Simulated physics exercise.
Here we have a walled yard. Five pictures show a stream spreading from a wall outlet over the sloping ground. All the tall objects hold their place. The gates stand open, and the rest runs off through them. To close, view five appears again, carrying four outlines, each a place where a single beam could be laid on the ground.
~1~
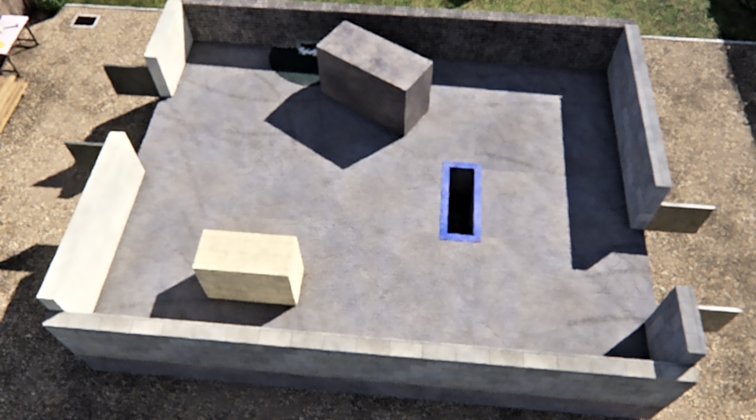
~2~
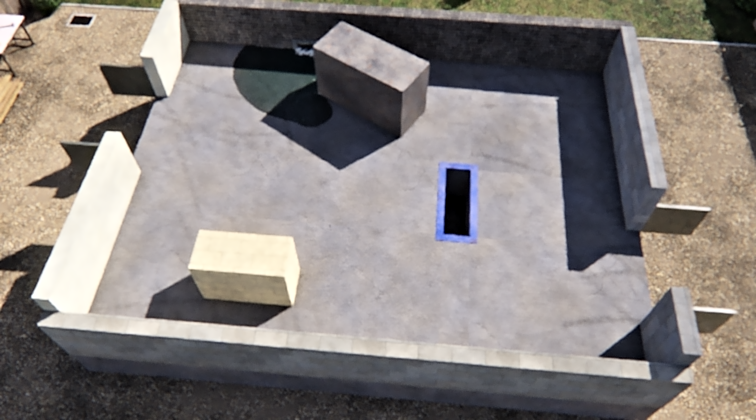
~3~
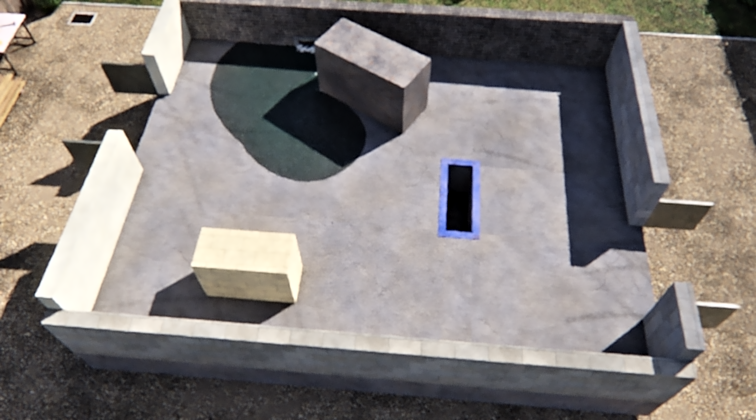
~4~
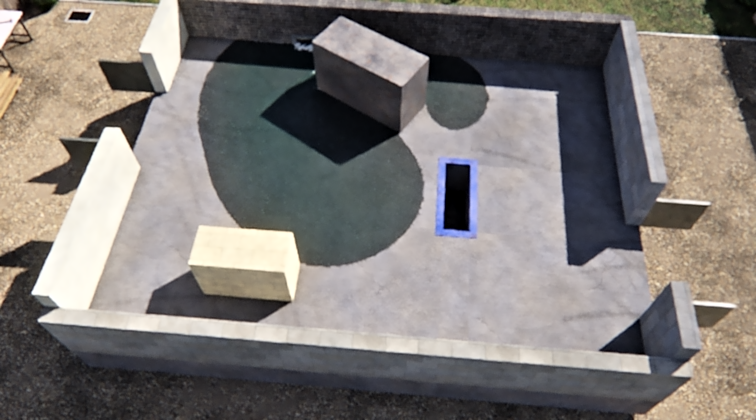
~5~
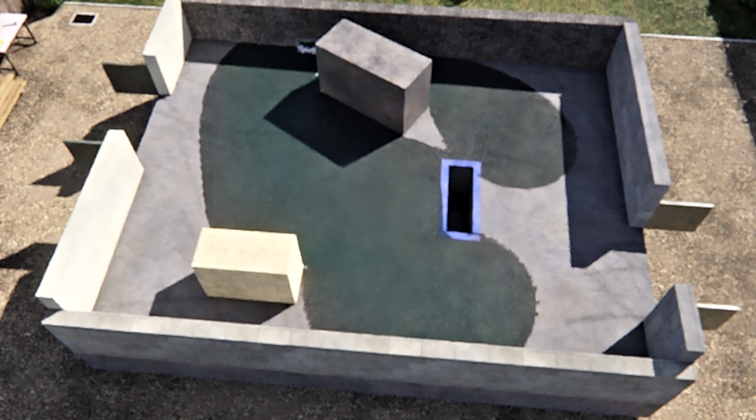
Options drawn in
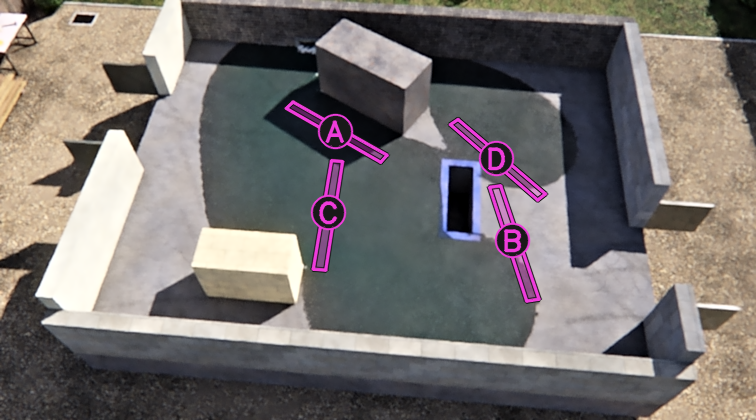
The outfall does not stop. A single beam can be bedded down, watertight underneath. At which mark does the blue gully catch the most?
The best spot is A.
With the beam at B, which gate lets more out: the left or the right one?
More leaves on the right.
In magenta, A from (289, 105) to (383, 158); B from (495, 186) to (532, 300); C from (319, 269) to (337, 161); D from (454, 122) to (541, 196).
With A, about 28 % of the stream goes into the blue gully, about 71 % out by the gates.
With B, about 16 % of the stream goes into the blue gully, about 84 % out by the gates.
With C, about 18 % of the stream goes into the blue gully, about 80 % out by the gates.
With D, about 16 % of the stream goes into the blue gully, about 84 % out by the gates.
